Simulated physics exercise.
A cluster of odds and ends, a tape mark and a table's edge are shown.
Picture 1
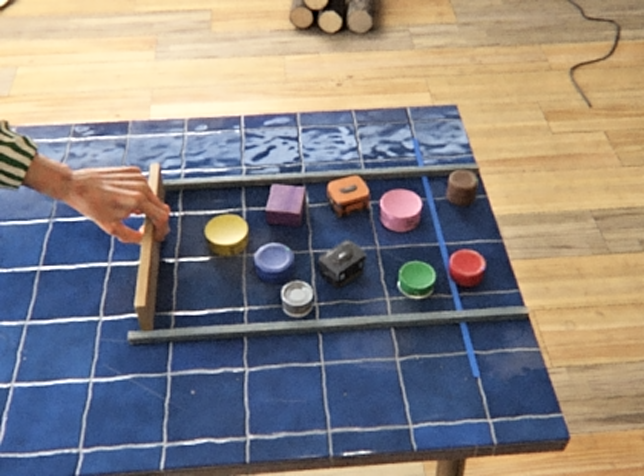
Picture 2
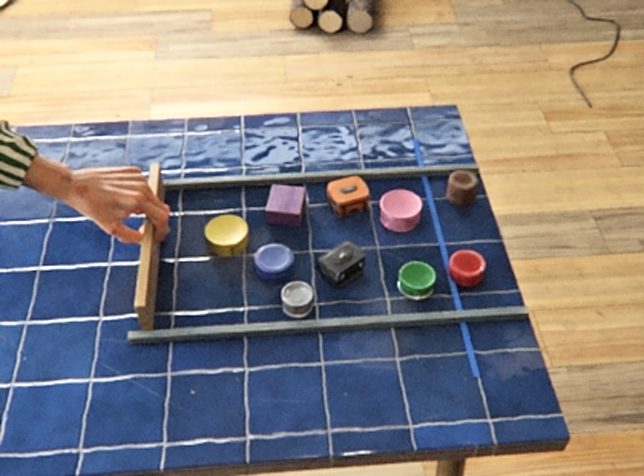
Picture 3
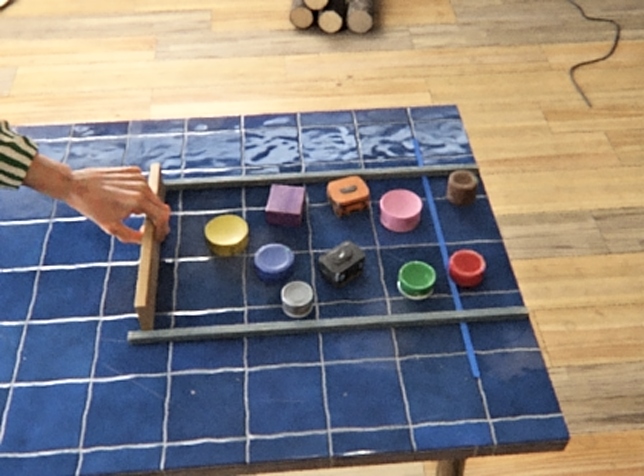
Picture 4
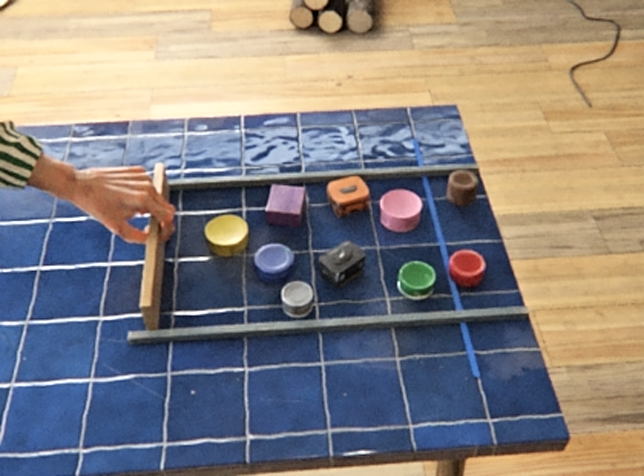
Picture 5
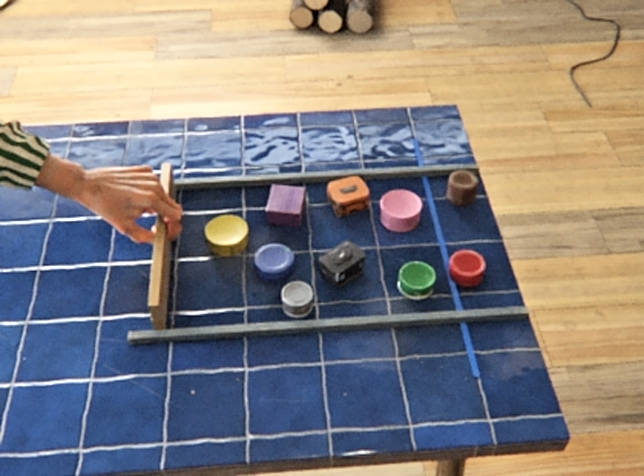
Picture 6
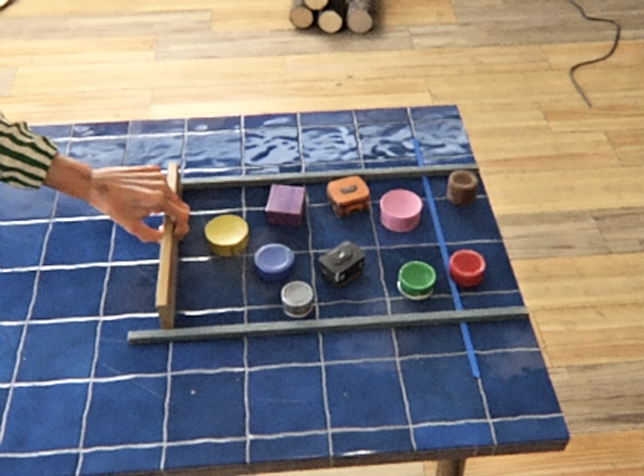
At first, a hand in a striped sleeve holds a wooden board upright at the left of a blue tiled table, with colourful lids, pots, small cases and a block lying between two rails. Then the hand slides the board slightly right, toward the yellow container, while the objects stay still.
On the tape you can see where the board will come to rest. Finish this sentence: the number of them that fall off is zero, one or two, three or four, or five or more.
The number of them that fall off is one or two.
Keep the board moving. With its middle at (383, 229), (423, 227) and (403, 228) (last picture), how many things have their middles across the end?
Place by place, 0, 1 and 0.
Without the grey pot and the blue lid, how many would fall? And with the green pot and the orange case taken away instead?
1 in the first case and 1 in the second.
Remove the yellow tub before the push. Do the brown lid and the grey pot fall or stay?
Well, the brown lid goes off the edge while the grey pot is still there.
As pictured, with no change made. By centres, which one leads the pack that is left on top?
Result: The pink tub.
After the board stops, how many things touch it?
The count comes out at 4.
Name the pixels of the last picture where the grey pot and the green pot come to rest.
First at (472, 292); second at (506, 293).
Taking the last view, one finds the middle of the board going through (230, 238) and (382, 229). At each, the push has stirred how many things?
In order, the tallies are 1 and 9.
A little later, none off yet; brown lid at rest near (462, 189); red lid at rest near (467, 268); green pot at rest near (417, 281).
When it is over, the number that fall off is one or two; down, red lid and brown lid.
